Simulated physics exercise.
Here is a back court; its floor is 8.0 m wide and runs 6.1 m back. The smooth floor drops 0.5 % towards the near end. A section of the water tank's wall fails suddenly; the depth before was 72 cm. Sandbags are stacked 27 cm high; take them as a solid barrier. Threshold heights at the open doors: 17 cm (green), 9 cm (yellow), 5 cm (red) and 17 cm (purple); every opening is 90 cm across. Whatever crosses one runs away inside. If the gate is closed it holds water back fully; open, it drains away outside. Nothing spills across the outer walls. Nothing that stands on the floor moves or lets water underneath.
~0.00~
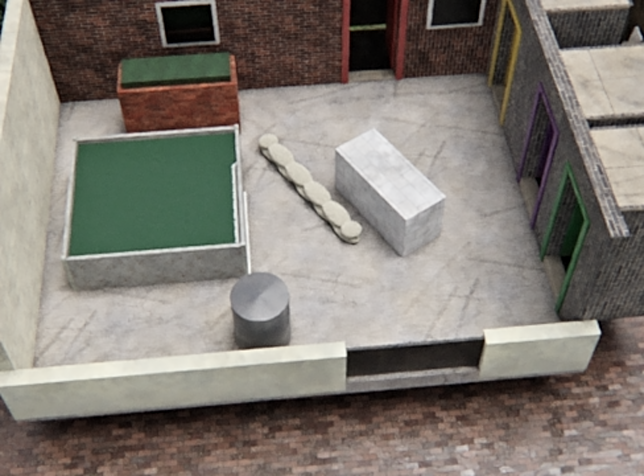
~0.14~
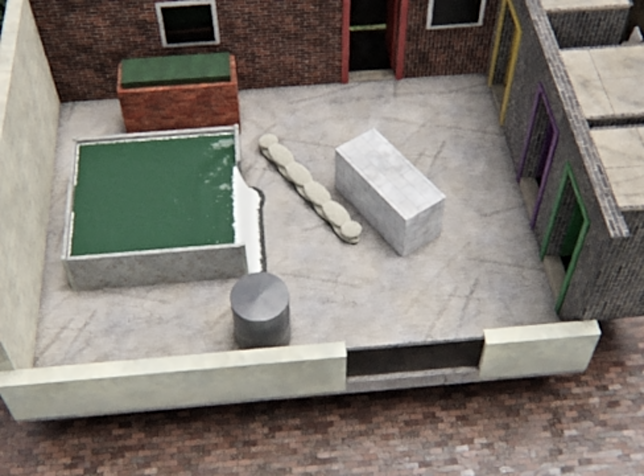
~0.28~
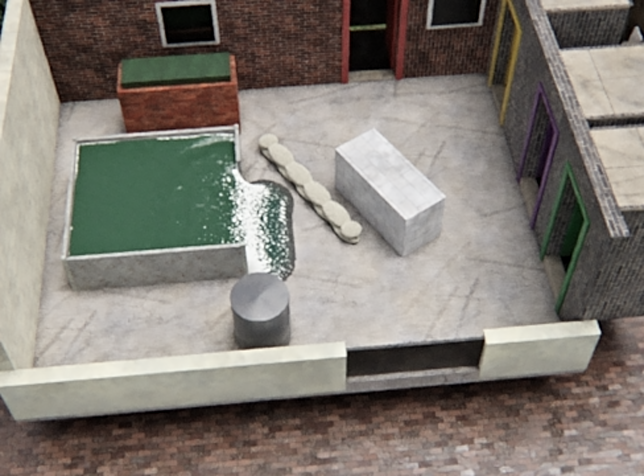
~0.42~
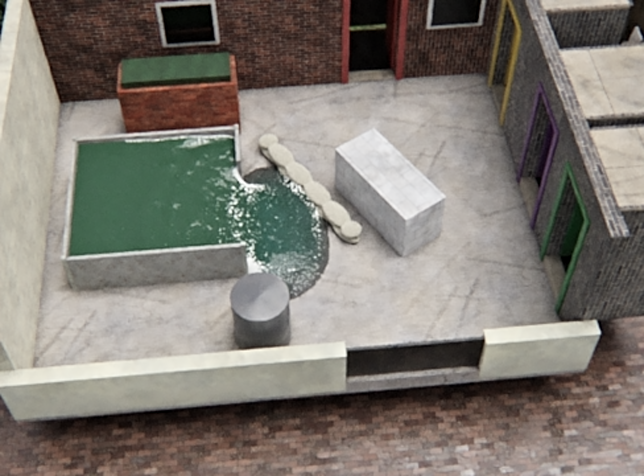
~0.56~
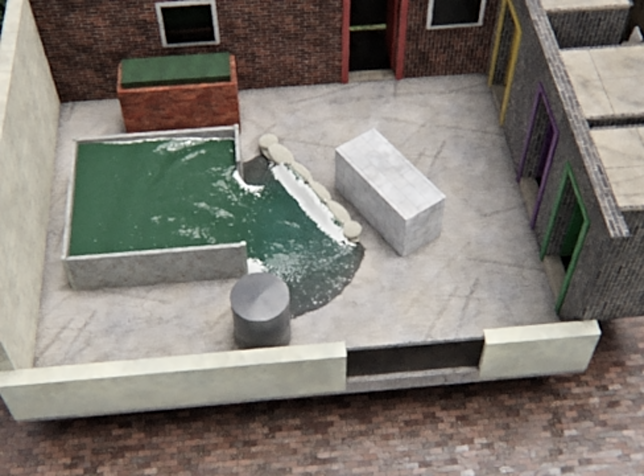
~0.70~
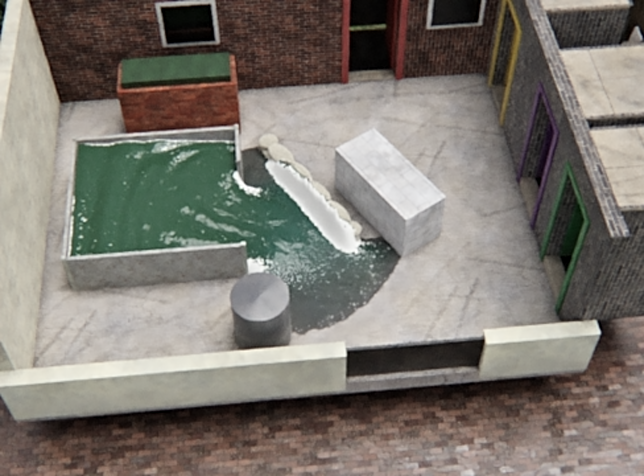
Green water in a walled tank bursting through its right side, spreading across the pale courtyard floor and washing against stacked sandbags.
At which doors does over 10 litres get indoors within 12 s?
Within that time: At the green door it goes over the limit; at the yellow door it goes over the limit; at the red door it passes the limit; at the purple door it stays under the limit.
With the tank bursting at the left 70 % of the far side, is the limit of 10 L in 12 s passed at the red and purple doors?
Against that limit: Red past it, purple below.
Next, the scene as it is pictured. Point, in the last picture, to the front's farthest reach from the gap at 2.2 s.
Around (565, 349).
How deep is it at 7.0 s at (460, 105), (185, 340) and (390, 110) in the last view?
In that order: 13, 2 and 14 cm.
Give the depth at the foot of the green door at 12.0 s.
Some 10.5 cm.
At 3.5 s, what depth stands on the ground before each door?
In cm: Green 29, yellow 0, red 7, purple 12.
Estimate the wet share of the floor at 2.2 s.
Some 40 per cent of it.
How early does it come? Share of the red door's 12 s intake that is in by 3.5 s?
About 0 per cent.
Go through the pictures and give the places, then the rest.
The first frame shows still water, 72 cm deep, in the water tank at (156, 193).
In the second frame, water pours out at (241, 221) and has run 0.9 m, to a hidden place; typically 10 cm deep outside, 72 cm at the water tank's back.
In the third frame, water pours out at (242, 223) and has run 1.2 m, to a hidden place; typically 13 cm deep outside, 72 cm at the water tank's back.
In the fourth frame, the front is at (301, 288), 1.5 m from the gap at (242, 224); 2.7 m2 of floor is under water; 72 cm left at the back of the water tank.
In the fifth frame, water pours out at (242, 224) and has run 2.0 m, to (358, 256); typically 11 cm deep outside, 72 cm at the water tank's back.
In the sixth frame, the front is at (395, 256), 2.5 m from the gap at (242, 224); 4.9 m2 of floor is under water; 70 cm left at the back of the water tank.
After 1.4 s water covers 25 % of the floor and is deepest (50 cm) near (307, 202); green door not reached, yellow door not reached, red door not reached, purple door not reached.
After 2.2 s water covers 40 % of the floor and is deepest (60 cm) near (565, 349); green door 12 cm at the sill, 0 L in, yellow door not reached, red door not reached, purple door not reached.
After 3.5 s water covers 60 % of the floor and is deepest (45 cm) near (541, 351); green door 29 cm at the sill, 29 L in, yellow door not reached, red door 7 cm at the sill, 0 L in, purple door 12 cm at the sill, 0 L in.
After 7.0 s water covers 95 % of the floor and is deepest (20 cm) near (517, 353); green door 19 cm at the sill, 139 L in, yellow door 10 cm at the sill, 17 L in, red door 15 cm at the sill, 83 L in, purple door 12 cm at the sill, 0 L in.
After 12.0 s water covers 95 % of the floor and is deepest (16 cm) near (117, 162); green door 10 cm at the sill, 143 L in, yellow door 13 cm at the sill, 88 L in, red door 11 cm at the sill, 196 L in, purple door 8 cm at the sill, 0 L in.
